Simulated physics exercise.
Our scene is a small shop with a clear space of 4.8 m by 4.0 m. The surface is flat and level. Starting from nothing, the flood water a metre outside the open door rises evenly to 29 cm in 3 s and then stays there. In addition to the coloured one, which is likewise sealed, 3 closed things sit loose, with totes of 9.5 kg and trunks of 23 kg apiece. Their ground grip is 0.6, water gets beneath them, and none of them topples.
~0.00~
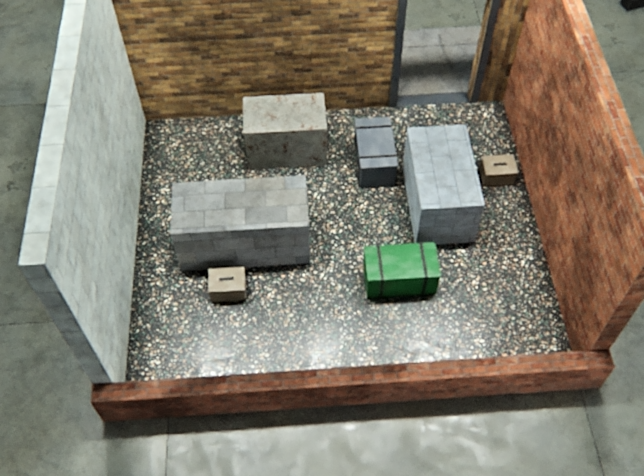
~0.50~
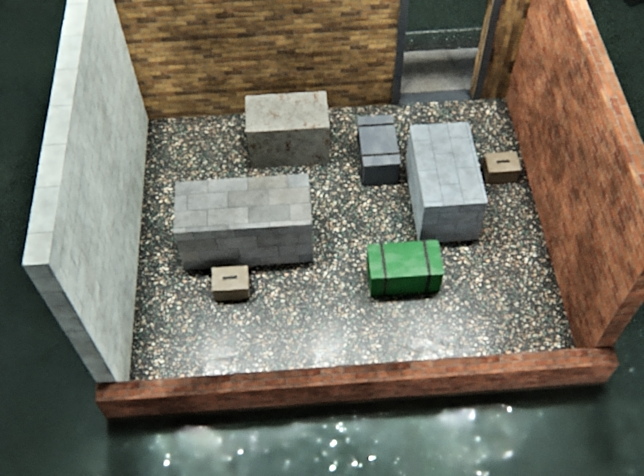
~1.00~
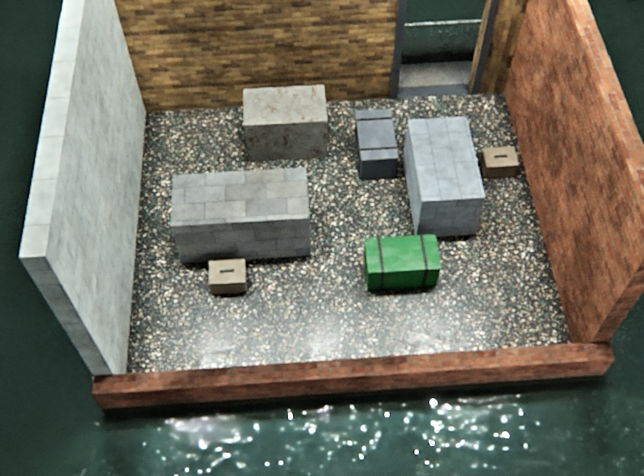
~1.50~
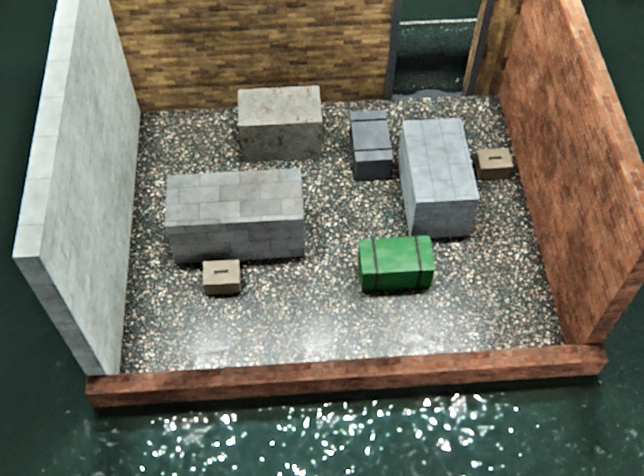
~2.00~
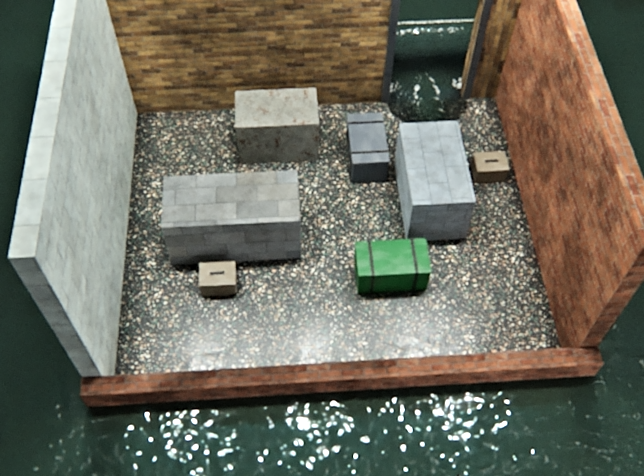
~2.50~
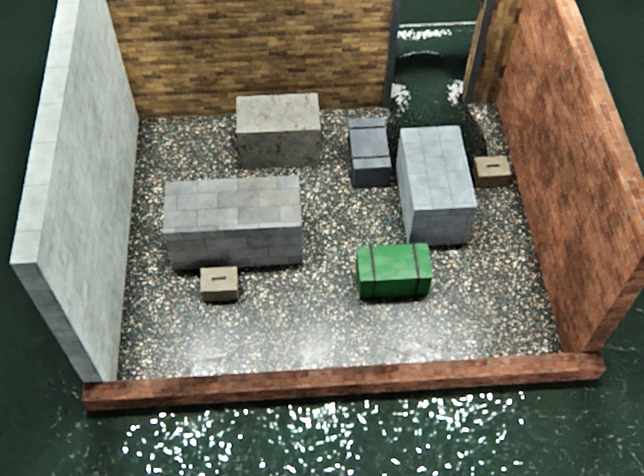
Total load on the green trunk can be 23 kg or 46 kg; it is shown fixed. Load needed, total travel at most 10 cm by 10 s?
Higher.
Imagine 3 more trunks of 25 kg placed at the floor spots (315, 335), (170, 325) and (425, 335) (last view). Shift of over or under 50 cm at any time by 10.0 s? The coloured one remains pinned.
In turn: Beyond it, within it, beyond it.
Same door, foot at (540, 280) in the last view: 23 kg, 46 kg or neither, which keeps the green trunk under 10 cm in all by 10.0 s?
In that case both options fail.
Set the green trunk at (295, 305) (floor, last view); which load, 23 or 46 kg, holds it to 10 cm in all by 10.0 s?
Note: Heavier only OK.
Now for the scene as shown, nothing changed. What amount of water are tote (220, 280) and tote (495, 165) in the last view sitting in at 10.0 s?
Around 12 cm and 17 cm.
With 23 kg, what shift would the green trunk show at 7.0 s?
Displacement near 0 cm.
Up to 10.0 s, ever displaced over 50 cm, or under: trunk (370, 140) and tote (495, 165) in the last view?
In that order: Less, past it.
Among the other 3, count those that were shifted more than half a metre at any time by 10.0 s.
I make that 1.
After 3.5 s the green trunk would be 0 cm from its start with 23 kg and 0 cm from its start with 46 kg; 0 cm of water round it then.
After 4.5 s the green trunk would be 0 cm from its start with 23 kg and 0 cm from its start with 46 kg; 3 cm of water round it then.
After 7.0 s the green trunk would be 1 cm from its start with 23 kg and 0 cm from its start with 46 kg; 6 cm of water round it then.
After 10.0 s the green trunk would be 53 cm from its start with 23 kg and 0 cm from its start with 46 kg; 9 cm of water round it then.
